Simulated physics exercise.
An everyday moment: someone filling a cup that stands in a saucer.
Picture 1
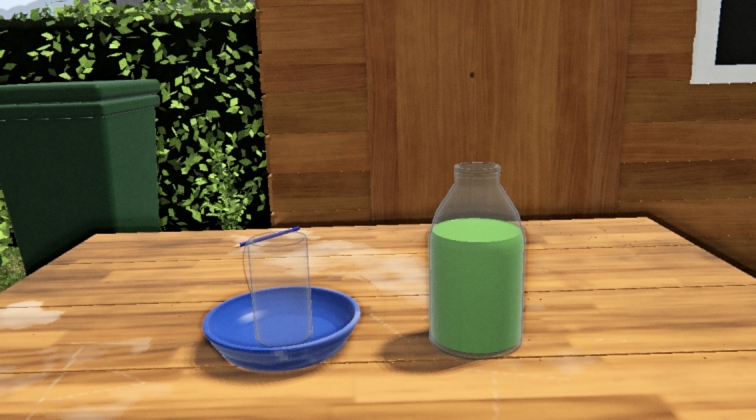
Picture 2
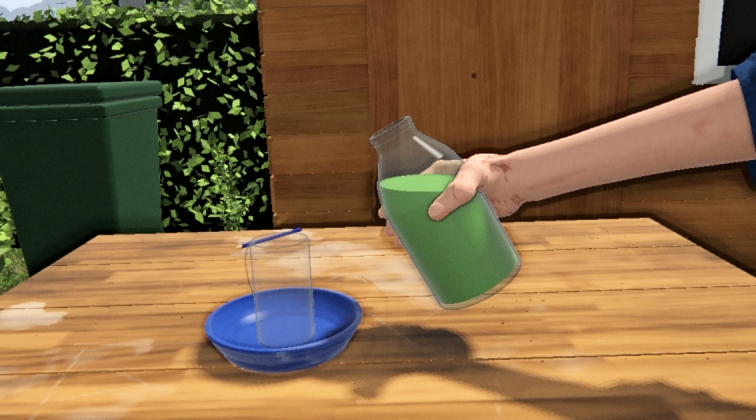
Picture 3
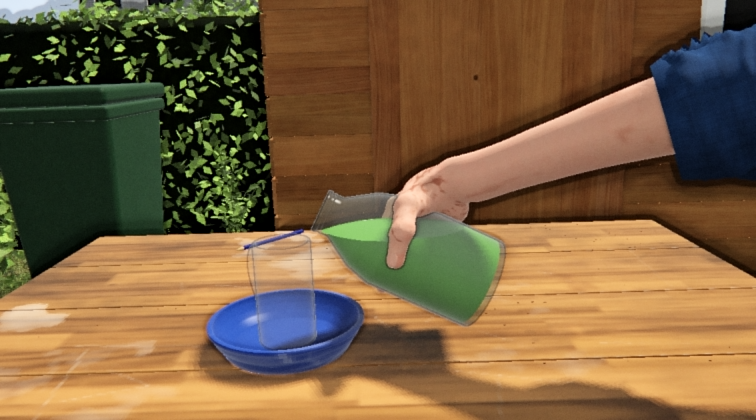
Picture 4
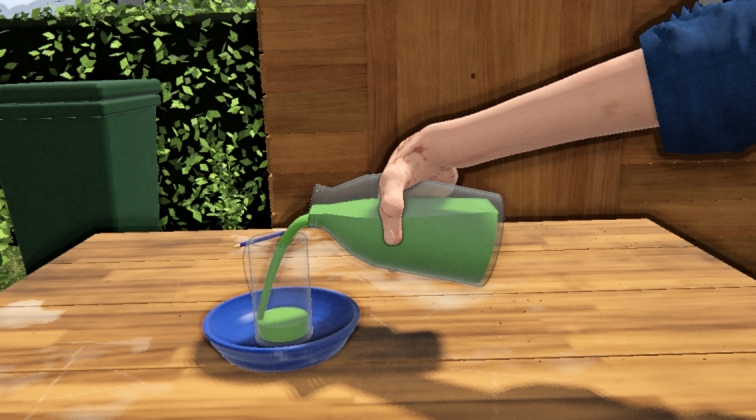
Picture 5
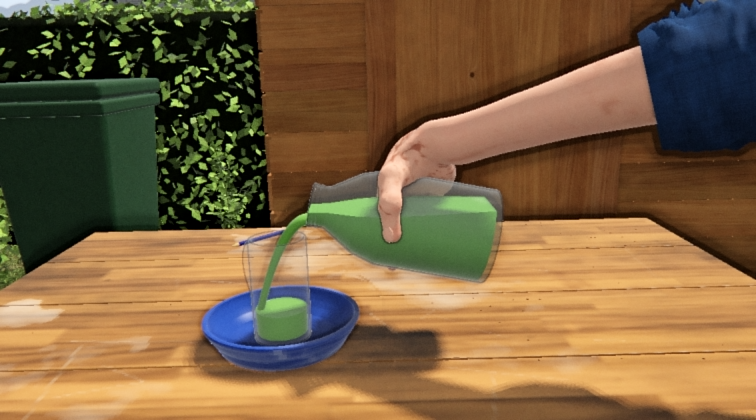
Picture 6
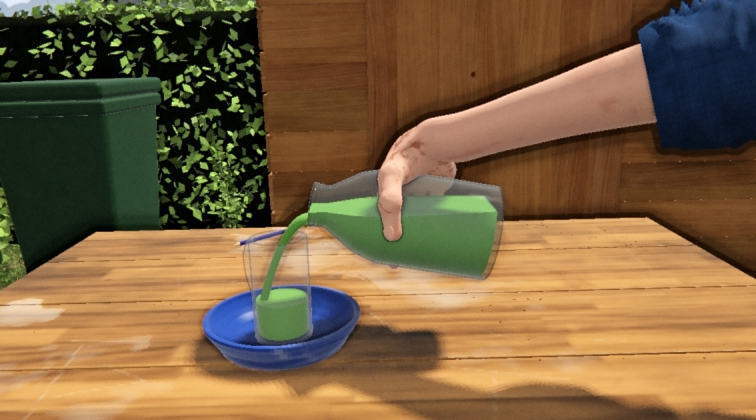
A hand lifts a bottle of green juice and pours some into a clear cup.
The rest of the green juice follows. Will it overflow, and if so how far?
In the end it floods on to the top.
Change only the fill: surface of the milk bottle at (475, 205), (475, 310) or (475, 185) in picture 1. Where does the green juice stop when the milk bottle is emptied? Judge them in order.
As listed: Past the saucer, no farther than the cup, on to the top.
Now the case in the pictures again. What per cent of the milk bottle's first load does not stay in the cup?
Near 70 in a hundred.
Next, the cup is full to the brim; the saucer is wet, with room to spare.
After that, the cup is full to the brim; the saucer is full and running over.
Finally, the cup is full to the brim; the saucer is full and running over.
